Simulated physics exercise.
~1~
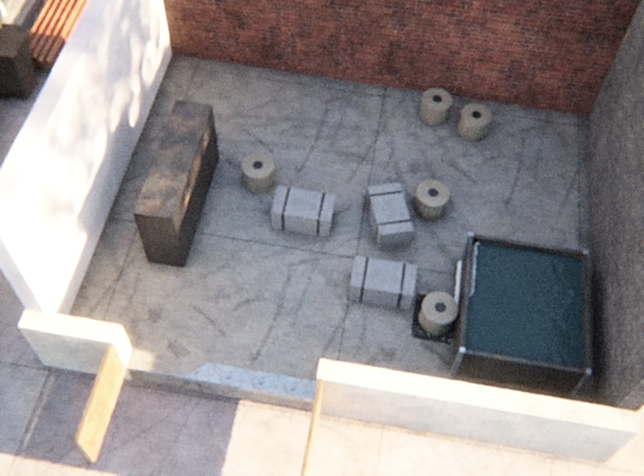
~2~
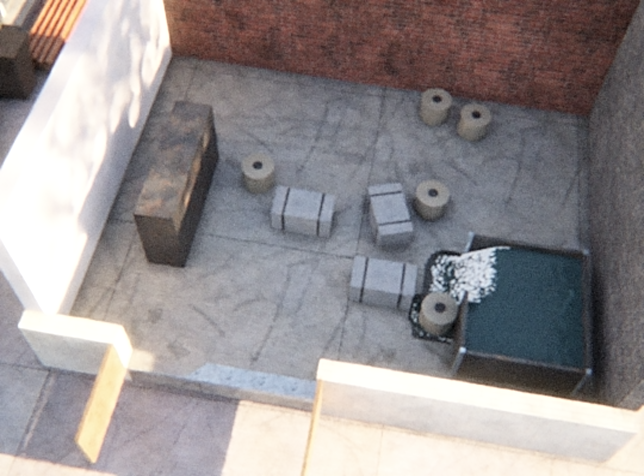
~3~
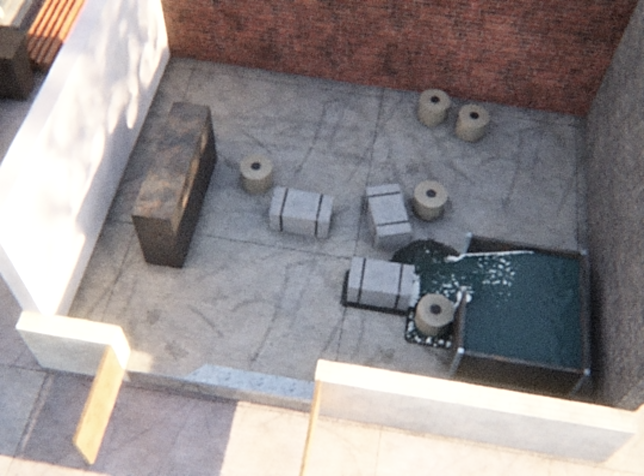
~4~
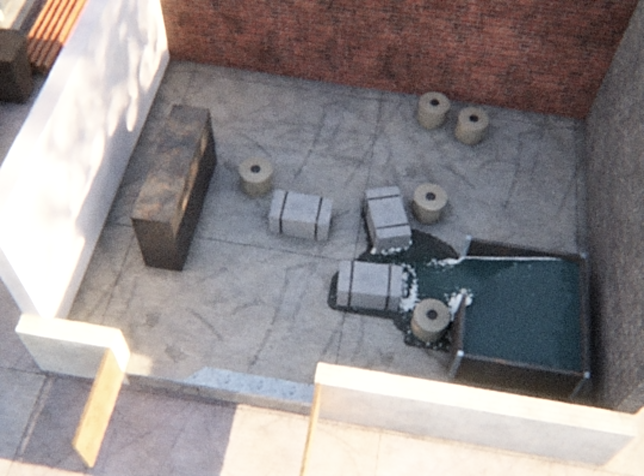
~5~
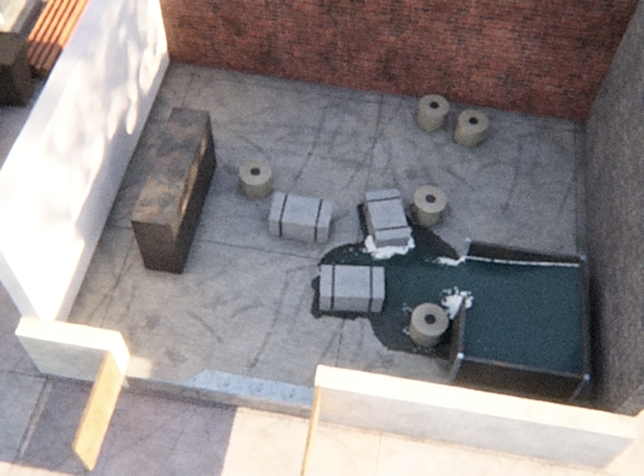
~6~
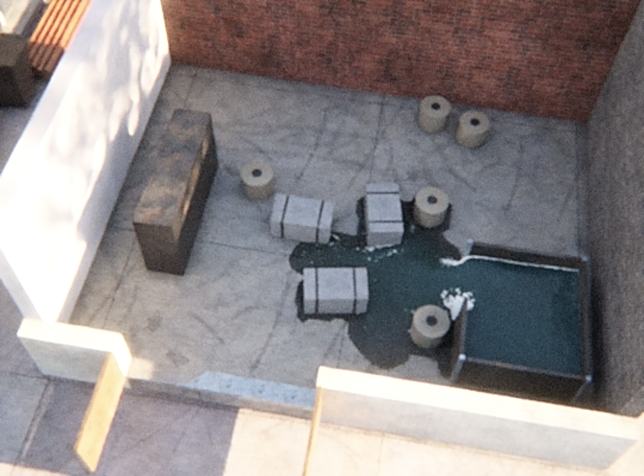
A walled yard scattered with strapped trunks and round tubs sat still as dark water poured from a tank at the right and spread leftward across the floor, pushing the nearest trunk left.
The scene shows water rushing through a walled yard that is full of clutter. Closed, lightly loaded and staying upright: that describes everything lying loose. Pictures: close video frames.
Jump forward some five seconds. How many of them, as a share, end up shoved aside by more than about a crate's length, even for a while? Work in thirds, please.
Looks to me like between one and two in three get shifted a long way.
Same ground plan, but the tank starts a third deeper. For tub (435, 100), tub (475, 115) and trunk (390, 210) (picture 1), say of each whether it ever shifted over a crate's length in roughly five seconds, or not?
Note, in sequence: Within that / within that / past that mark.
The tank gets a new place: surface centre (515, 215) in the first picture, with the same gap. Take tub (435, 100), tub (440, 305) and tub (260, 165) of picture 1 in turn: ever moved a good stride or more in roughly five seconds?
As listed: Less than that, short of that, no.
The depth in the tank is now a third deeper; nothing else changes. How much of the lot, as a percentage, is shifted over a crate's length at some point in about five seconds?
50 per cent or so.
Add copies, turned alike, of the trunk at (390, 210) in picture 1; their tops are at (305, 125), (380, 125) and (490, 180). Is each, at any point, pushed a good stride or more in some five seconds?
Displaced, stays put, stays put.
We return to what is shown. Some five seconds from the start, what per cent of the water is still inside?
Roughly 88 in a hundred.
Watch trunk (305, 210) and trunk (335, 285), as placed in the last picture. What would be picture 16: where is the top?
Around (250, 196) and (173, 302).
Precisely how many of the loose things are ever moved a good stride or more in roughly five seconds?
The answer is 3.
A moment on, 2 of 8 are well off their spots; 0 afloat.
Next, 3 of 8 are well off their spots; 1 afloat.
Later, 3 of 8 are well off their spots; 3 afloat.
In the end, 3 of 8 are well off their spots, and 3 have been at some point; 2 afloat.
